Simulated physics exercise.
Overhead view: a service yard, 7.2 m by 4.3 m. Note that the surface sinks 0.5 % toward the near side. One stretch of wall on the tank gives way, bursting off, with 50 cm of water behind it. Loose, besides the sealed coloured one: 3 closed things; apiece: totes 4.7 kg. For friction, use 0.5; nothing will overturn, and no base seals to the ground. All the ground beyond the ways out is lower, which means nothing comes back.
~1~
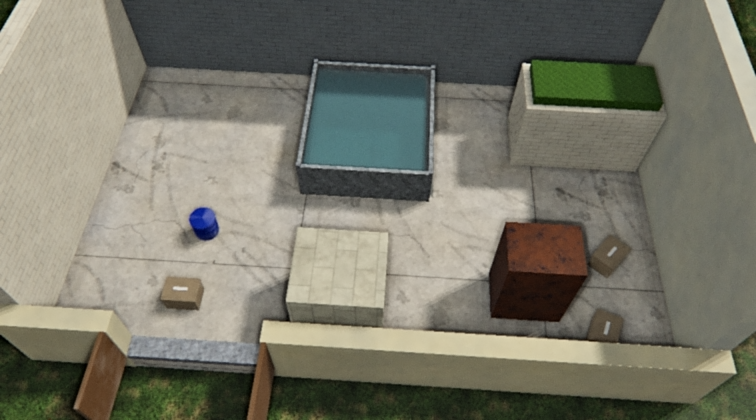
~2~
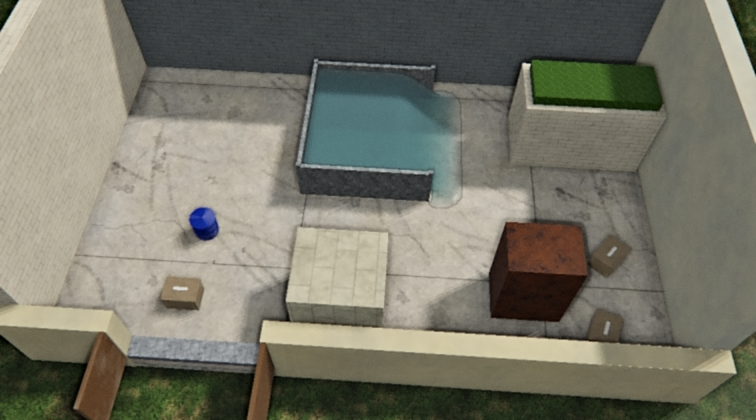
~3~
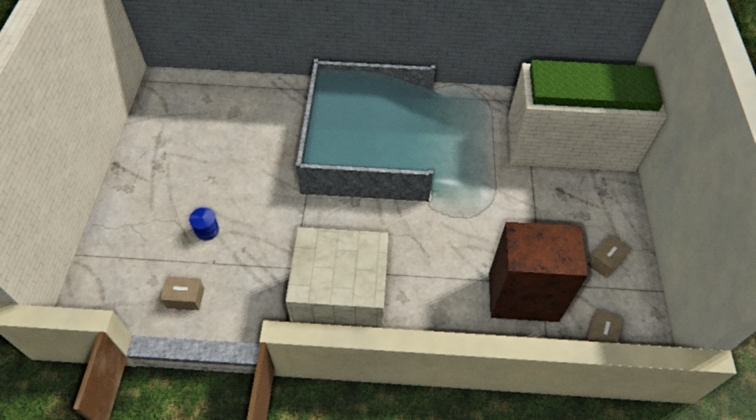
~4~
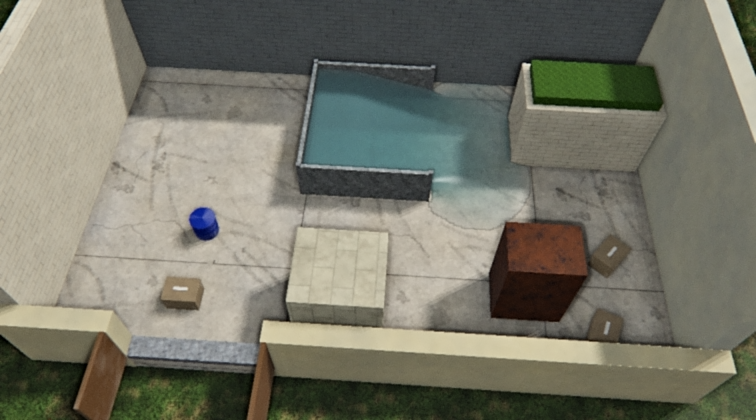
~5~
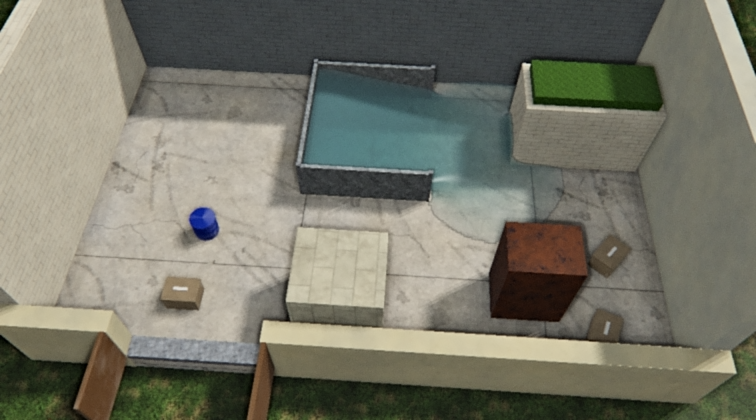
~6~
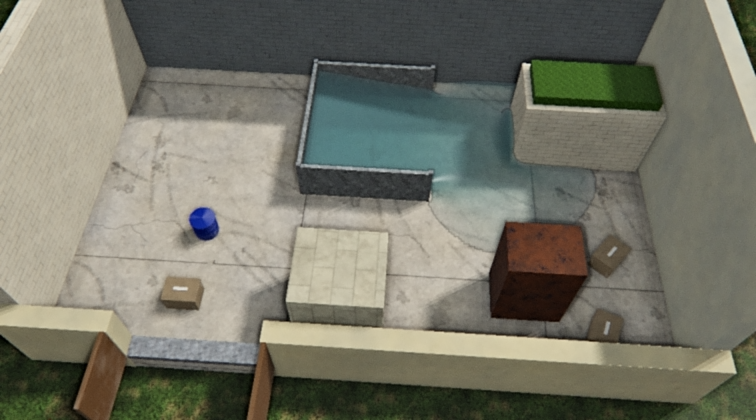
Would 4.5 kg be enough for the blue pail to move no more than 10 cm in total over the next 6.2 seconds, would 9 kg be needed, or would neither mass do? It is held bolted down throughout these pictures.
Light is plenty.
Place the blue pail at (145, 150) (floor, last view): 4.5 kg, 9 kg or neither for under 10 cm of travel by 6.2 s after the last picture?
The lighter one suffices.
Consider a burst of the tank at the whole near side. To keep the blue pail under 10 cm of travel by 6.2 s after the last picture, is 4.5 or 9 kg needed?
Answer: Neither of them.
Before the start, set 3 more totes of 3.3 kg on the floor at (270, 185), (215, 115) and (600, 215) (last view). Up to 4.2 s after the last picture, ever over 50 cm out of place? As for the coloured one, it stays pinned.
One after another they come out within the mark, within the mark, beyond the mark.
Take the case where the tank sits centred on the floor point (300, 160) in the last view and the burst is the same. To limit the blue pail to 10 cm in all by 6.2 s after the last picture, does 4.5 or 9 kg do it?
Then, in short, the light one works.
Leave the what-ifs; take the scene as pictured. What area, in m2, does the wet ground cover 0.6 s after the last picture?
Near 10.5 m2 in all.
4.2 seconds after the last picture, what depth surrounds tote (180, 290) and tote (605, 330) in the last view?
Around 0 cm and 11 cm.
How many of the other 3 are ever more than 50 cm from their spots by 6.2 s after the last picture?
The total is 2.
Then, 0.6 s after the last picture the blue pail would be 0 cm from its start with 4.5 kg and 0 cm from its start with 9 kg; 0 cm of water round it then.
Then, 2.3 s after the last picture the blue pail would be 0 cm from its start with 4.5 kg and 0 cm from its start with 9 kg; 0 cm of water round it then.
Then, 4.2 s after the last picture the blue pail would be 0 cm from its start with 4.5 kg and 0 cm from its start with 9 kg; 0 cm of water round it then.
Then, 6.2 s after the last picture the blue pail would be 0 cm from its start with 4.5 kg and 0 cm from its start with 9 kg; 0 cm of water round it then.
